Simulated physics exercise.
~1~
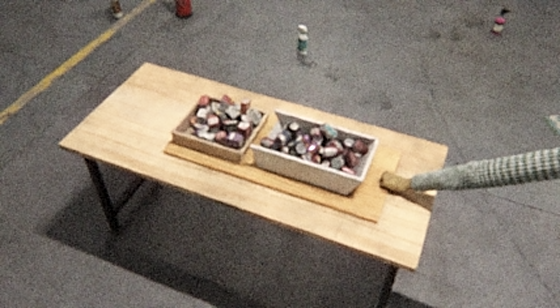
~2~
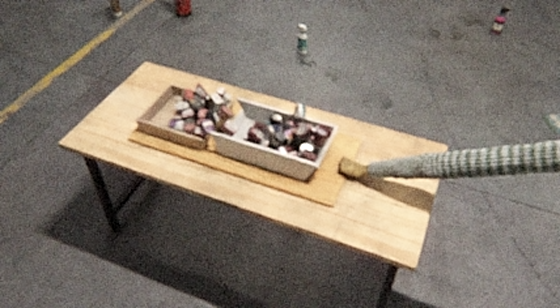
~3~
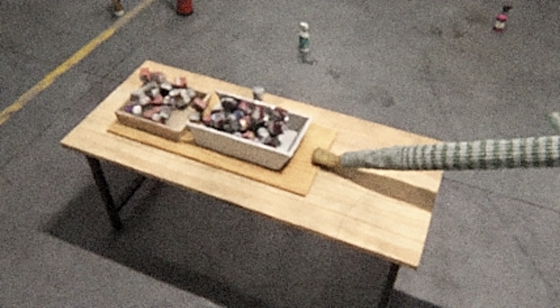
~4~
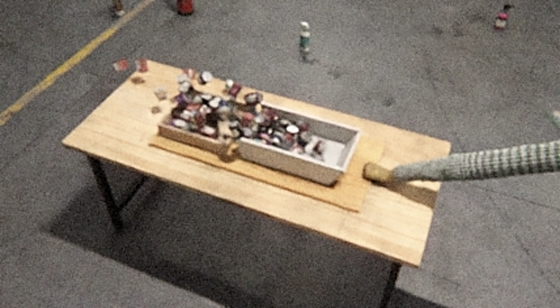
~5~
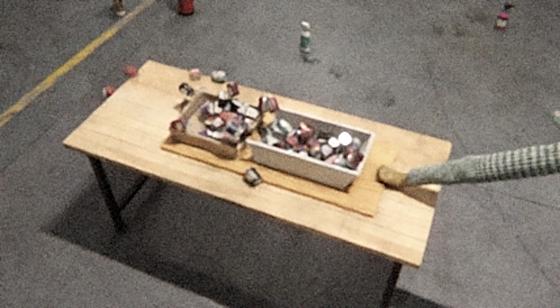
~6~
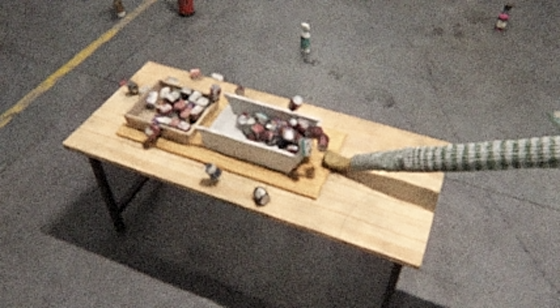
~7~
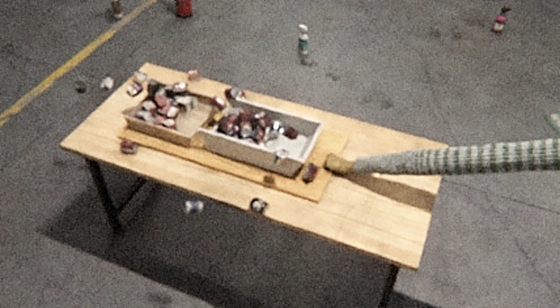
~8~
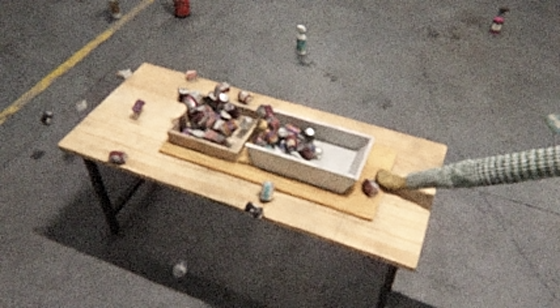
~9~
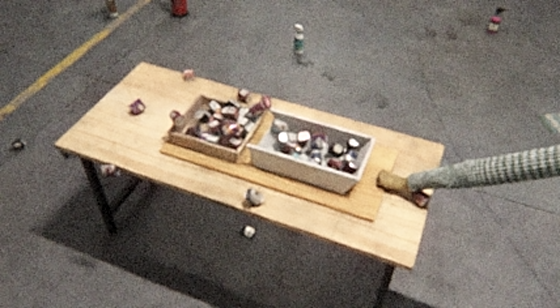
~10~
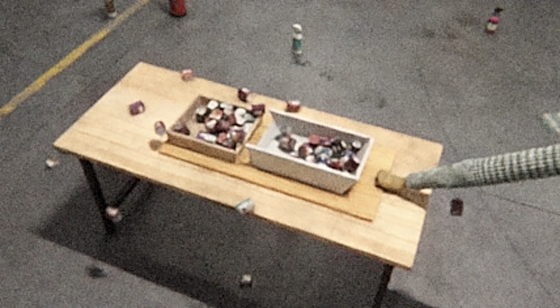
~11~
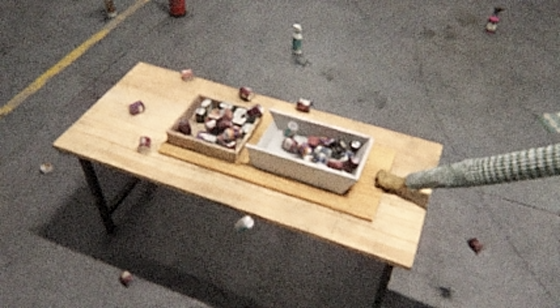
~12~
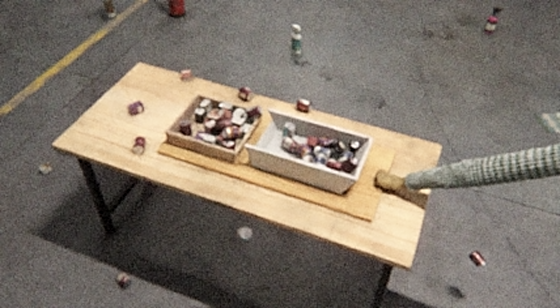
Two open totes on a board sliding left and right across a table, spilling small pieces before stopping with both still partly filled.
